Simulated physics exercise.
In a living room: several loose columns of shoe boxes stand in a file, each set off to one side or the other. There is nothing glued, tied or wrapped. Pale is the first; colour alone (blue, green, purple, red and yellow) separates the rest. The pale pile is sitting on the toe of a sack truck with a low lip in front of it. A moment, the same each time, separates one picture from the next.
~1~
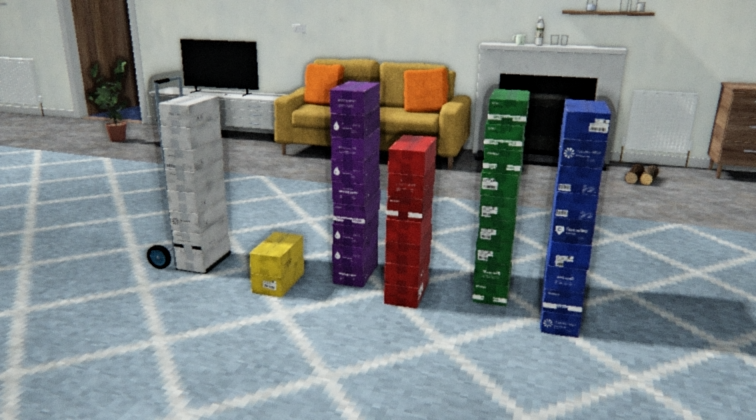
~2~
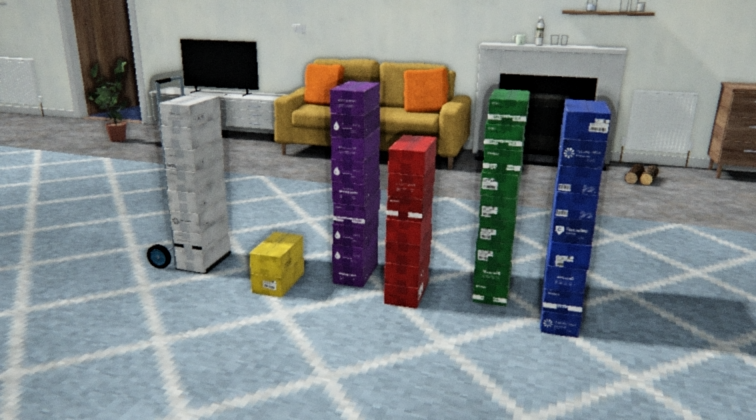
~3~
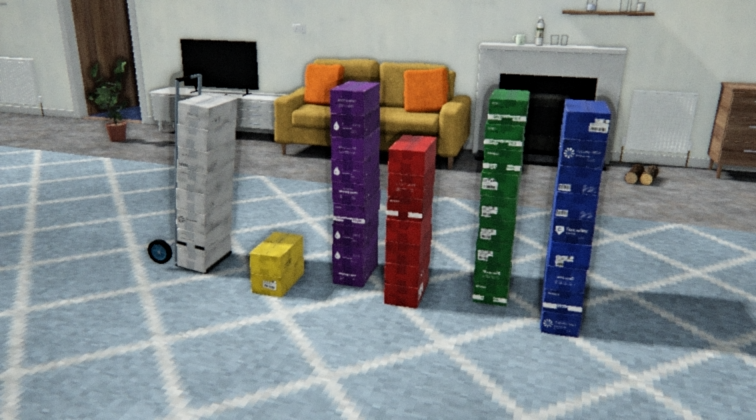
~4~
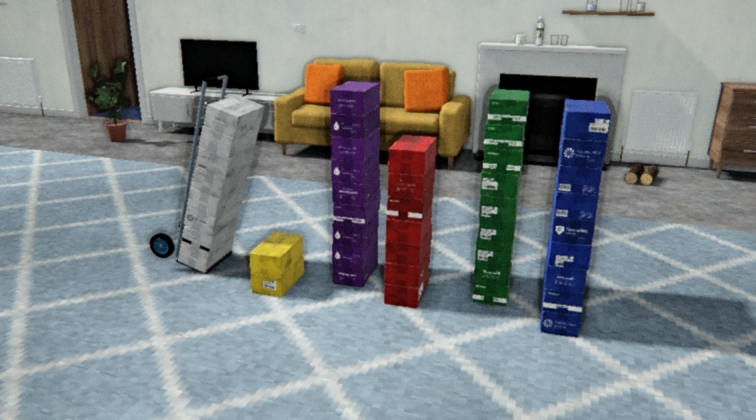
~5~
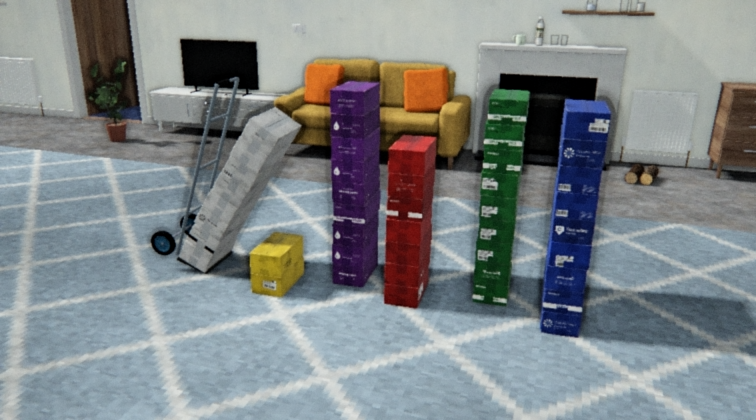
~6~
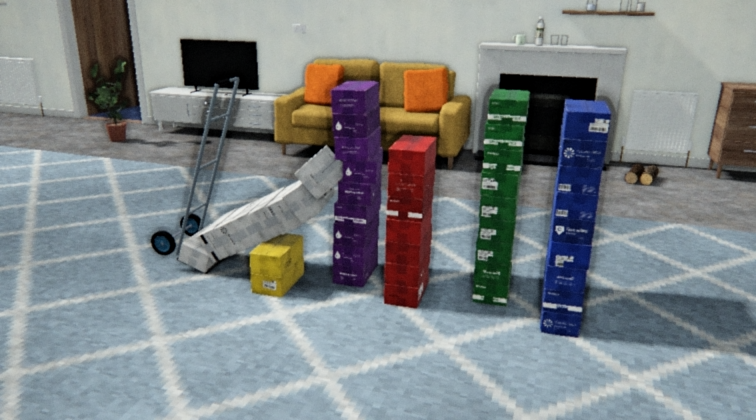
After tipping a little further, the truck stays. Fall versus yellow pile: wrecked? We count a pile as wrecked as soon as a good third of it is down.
No.
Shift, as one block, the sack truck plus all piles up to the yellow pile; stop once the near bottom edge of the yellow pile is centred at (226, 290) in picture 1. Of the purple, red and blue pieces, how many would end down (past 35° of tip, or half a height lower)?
Purple 0, red 0, blue 0.
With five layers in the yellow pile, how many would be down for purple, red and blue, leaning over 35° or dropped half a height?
The end counts by colour are purple 0, red 0 and blue 0.
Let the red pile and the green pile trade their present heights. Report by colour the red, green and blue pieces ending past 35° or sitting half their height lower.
The result reads red 0, then green 0, then blue 0.
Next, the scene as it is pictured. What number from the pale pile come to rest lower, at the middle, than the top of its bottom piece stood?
Counting the pale pieces gives 4.
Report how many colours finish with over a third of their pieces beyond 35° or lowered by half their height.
That gives 0 overall.
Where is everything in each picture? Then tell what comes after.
In the first frame (we follow the side turned to the camera), truck frame (160, 122) level; top yellow box (277, 244); top purple box (347, 103); no other piece has moved.
Truck frame (161, 122) rocked barely; top yellow box (277, 244), in the second frame.
Truck frame (177, 120) rocked a little, top of the pale pile leaning a little; top yellow box (277, 244); no other piece has moved, in the third frame.
Truck frame (199, 120) rocked clearly, top of the pale pile leaning clearly; top yellow box (277, 244); no other piece has moved, in the fourth frame.
Truck frame (208, 122) rocked clearly, top of the pale pile leaning well over; top yellow box (277, 244); no other piece has moved, in the fifth frame.
Truck frame (208, 122) rocked clearly, top of the pale pile leaning well over; top yellow box (277, 244); top purple box (348, 102); 3 stirred so far, in the sixth frame.
Soon, 7 of the pale pile down; none of the 2 yellow boxes down (0 of 36 in all colours); top yellow box unmoved; top purple box displaced a little.
A while on, 7 of the pale pile down; none of the 2 yellow boxes down (0 of 36 in all colours); top yellow box displaced a little; top purple box displaced half its height.
Finally, 7 of the pale pile down; none of the 2 yellow boxes down (0 of 36 in all colours); top yellow box displaced a little; top purple box displaced half its height. Seen by the last camera, middles, top yellow box near (276, 254), top purple box near (370, 98).
